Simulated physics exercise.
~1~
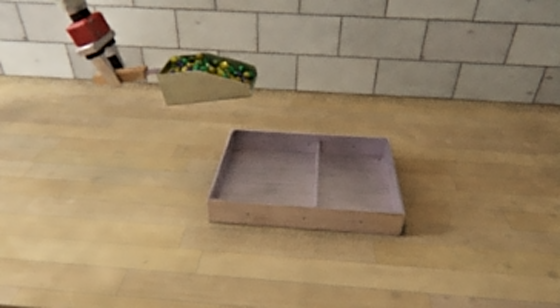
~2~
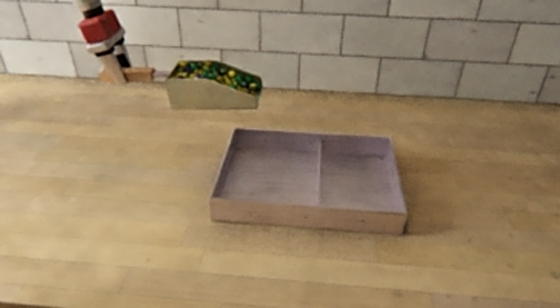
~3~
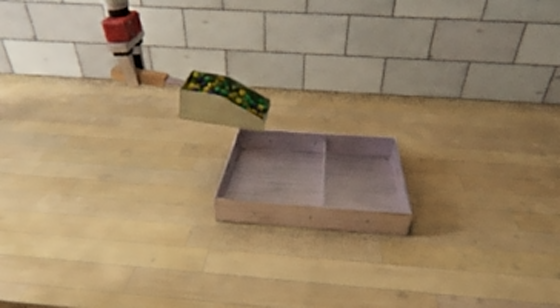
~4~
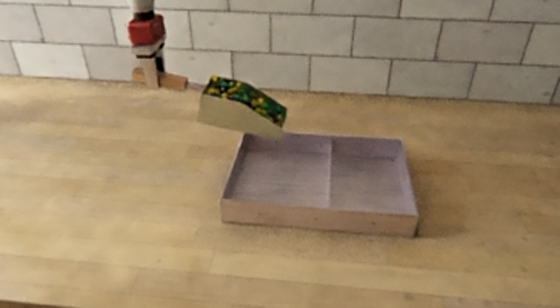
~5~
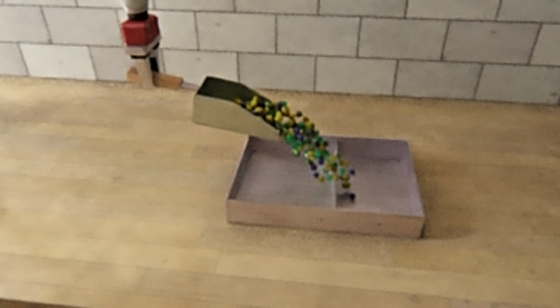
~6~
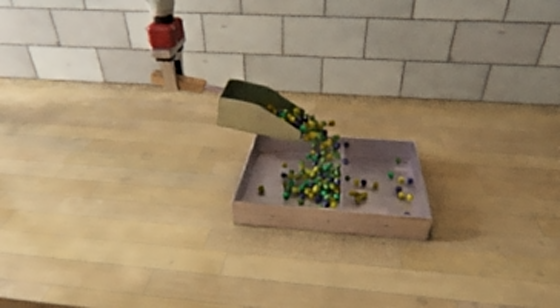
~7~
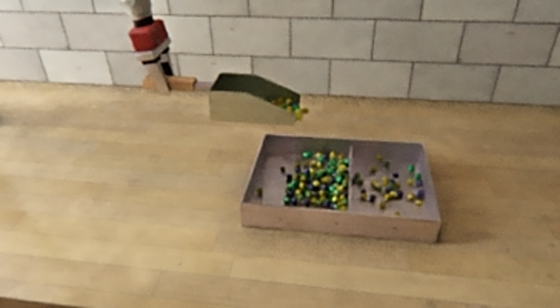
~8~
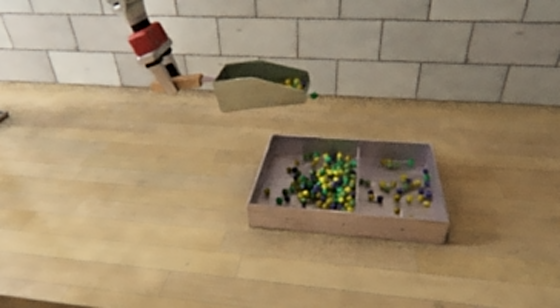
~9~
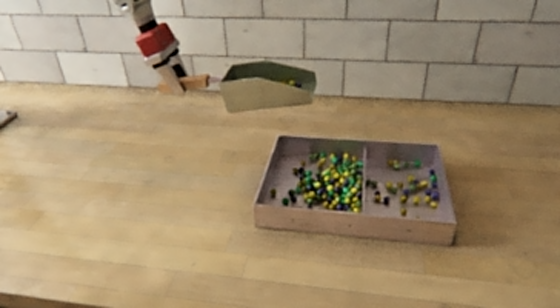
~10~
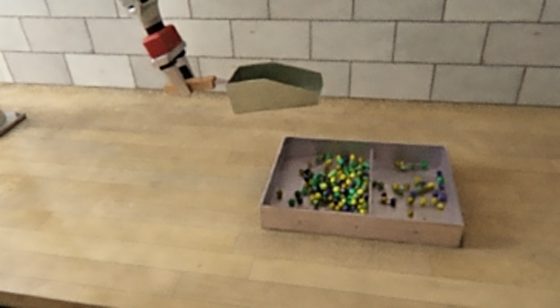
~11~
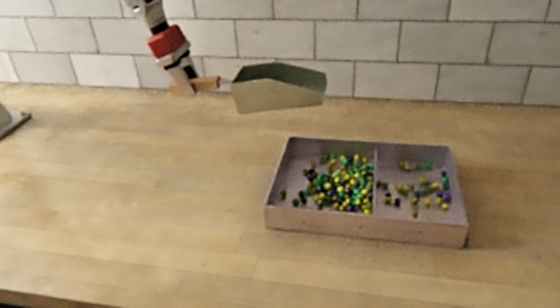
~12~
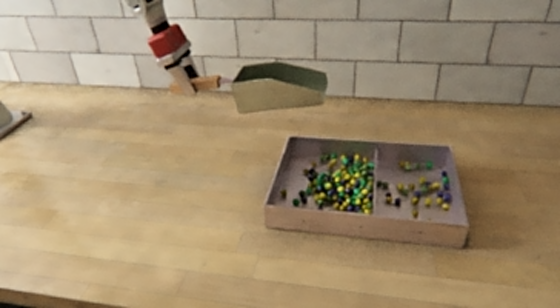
A scoop heaped with small round sweets in green, yellow and blue, held by a robotic arm, moves down and to the right toward a shallow divided tray on a wooden counter. Its front end tips downward, and the sweets slide out in a stream, falling around the dividing wall. Most pile up in the left part, while a smaller number scatter across the right part. The scoop then lifts and levels out, with a few sweets near its front lip. It tilts back and comes to rest above the counter, while the tray stays put with sweets in both parts.
